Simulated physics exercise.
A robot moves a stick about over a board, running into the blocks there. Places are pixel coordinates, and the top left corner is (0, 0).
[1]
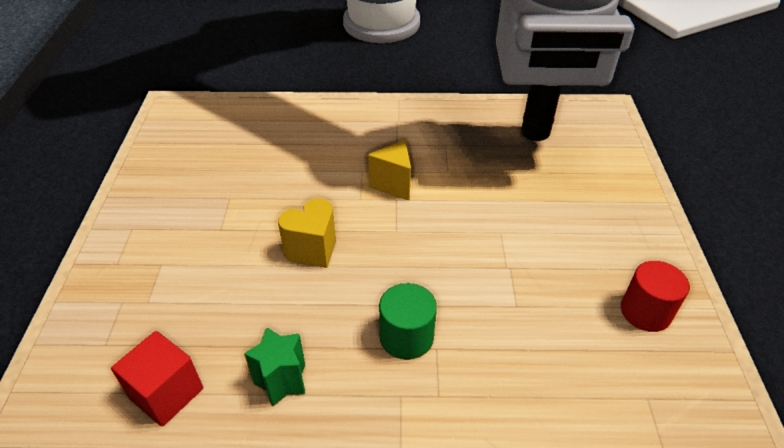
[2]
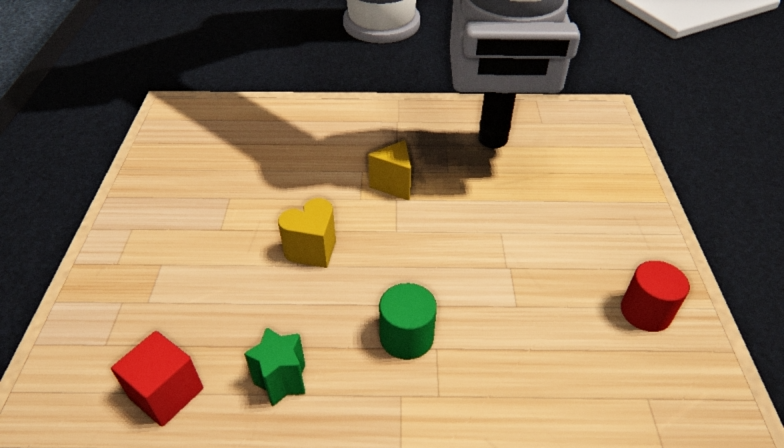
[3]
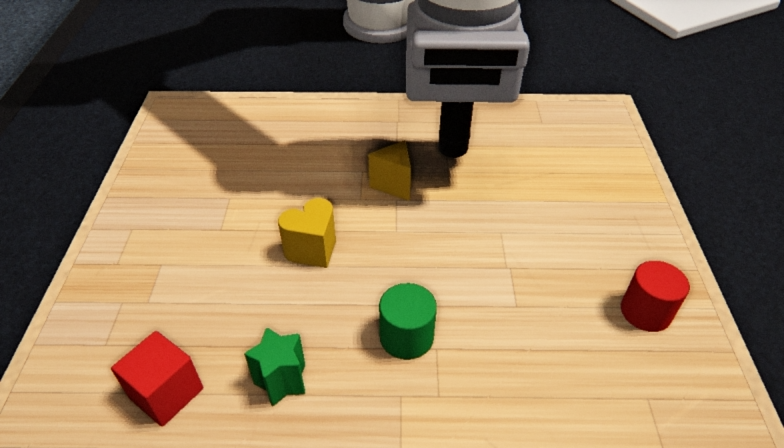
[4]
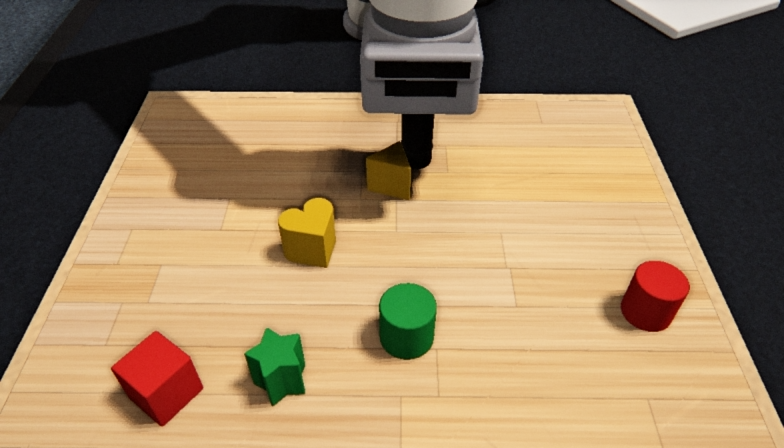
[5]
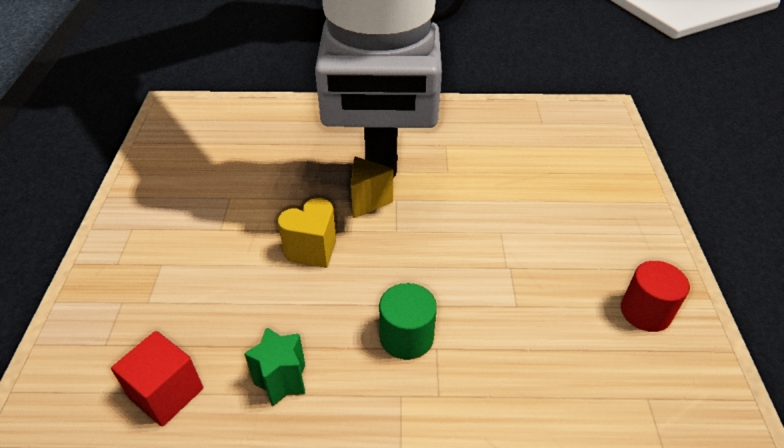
A robot arm moves its black stick left across the board and pushes a yellow block.
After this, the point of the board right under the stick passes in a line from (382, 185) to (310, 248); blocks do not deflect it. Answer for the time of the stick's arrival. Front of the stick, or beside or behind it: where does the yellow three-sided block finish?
I believe the yellow three-sided block loses its place ahead of the stick and slips off.
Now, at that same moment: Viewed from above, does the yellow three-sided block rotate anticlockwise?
I believe so.
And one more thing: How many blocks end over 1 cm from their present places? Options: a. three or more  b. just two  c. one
The answer is b.
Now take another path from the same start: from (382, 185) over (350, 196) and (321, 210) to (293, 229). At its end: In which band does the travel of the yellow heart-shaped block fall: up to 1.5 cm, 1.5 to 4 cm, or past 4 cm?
The yellow heart-shaped block ends up very close, under 1.5 cm away.
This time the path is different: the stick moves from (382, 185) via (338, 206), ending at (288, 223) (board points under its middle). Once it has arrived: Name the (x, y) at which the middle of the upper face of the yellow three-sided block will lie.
My prediction: (339, 195).
The first path, step by step. One third of the way, stick (358, 193); yellow three-sided block (345, 192), turned 15° anticlockwise.
Two thirds of the way, stick (333, 215); yellow heart-shaped block (295, 223); yellow three-sided block (339, 216), turned 30° anticlockwise.
At the end, stick (308, 237); yellow heart-shaped block (270, 244); yellow three-sided block (329, 231), turned 75° anticlockwise.
